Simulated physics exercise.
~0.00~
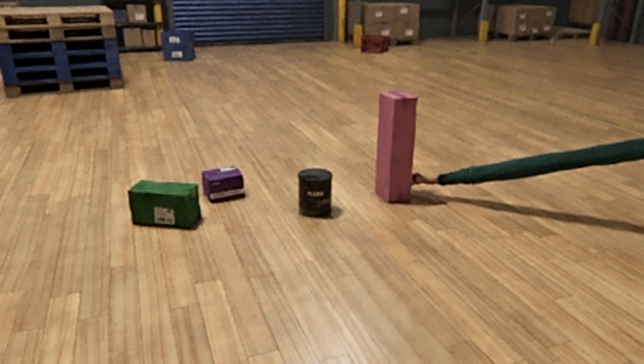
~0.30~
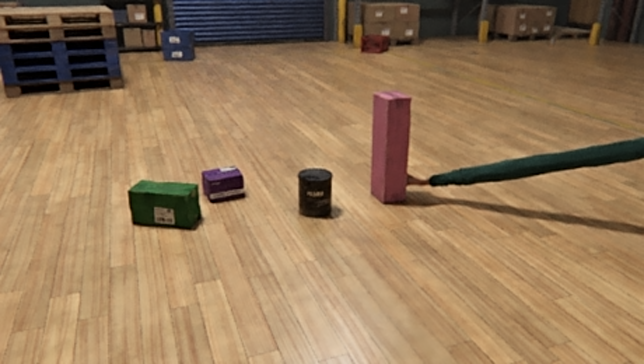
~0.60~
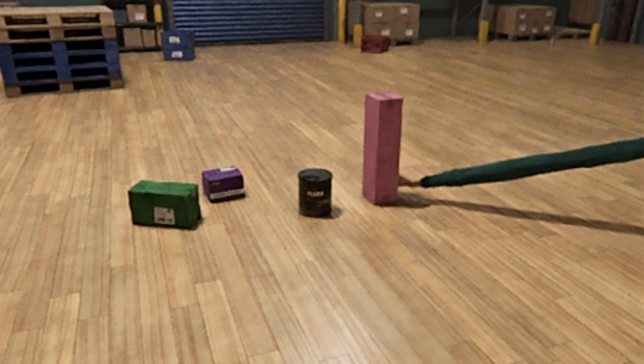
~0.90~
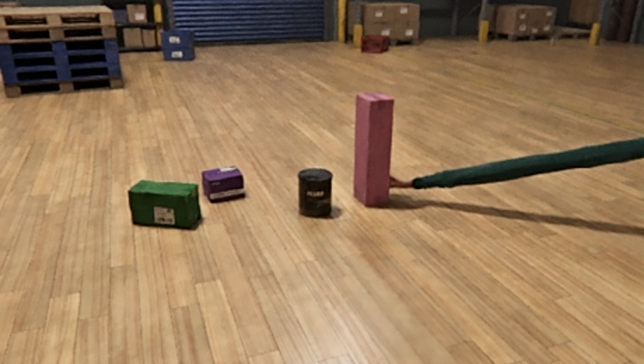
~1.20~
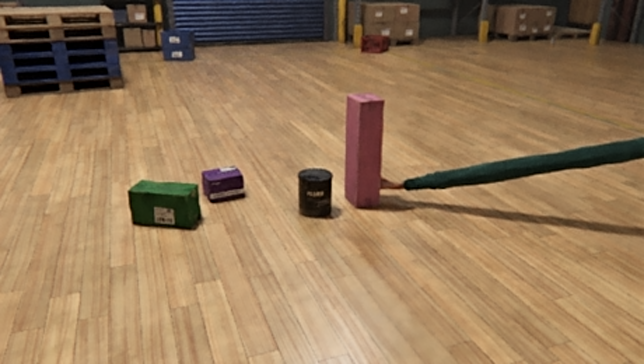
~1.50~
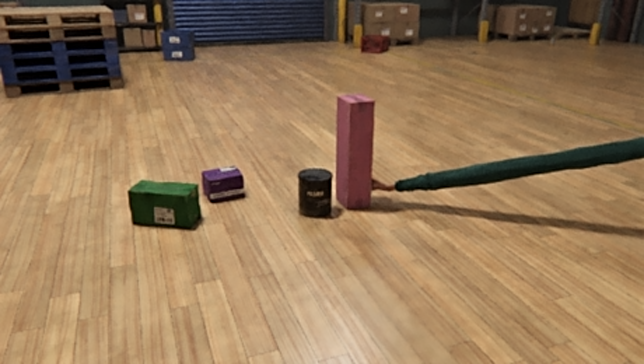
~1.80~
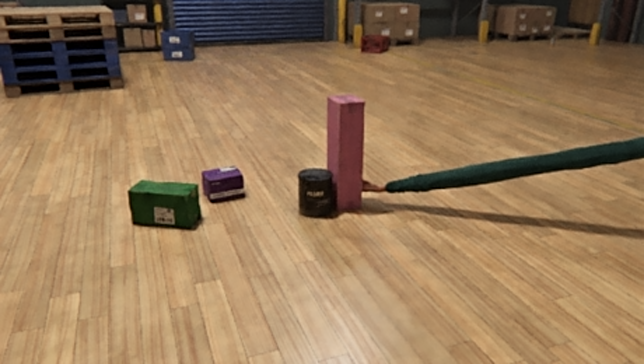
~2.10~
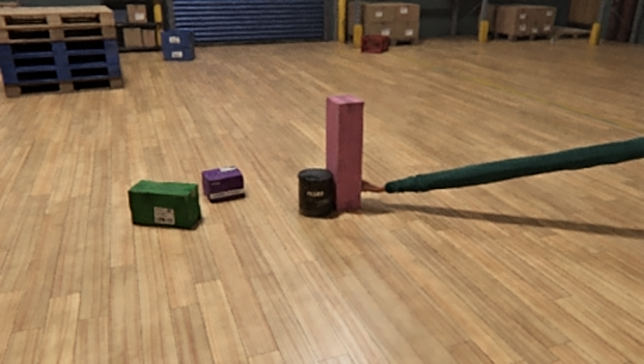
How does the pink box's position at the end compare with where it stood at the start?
At the start the pink box stood apart, with a clear gap between it and the black pail. By the end it was farther left, standing right beside the pail.
A tall pink box slid slowly left across the wooden floor, pushed by a hand on a green-sleeved arm, while a green parcel, a purple parcel and a black pail stayed put. It stopped right beside the pail, still upright.
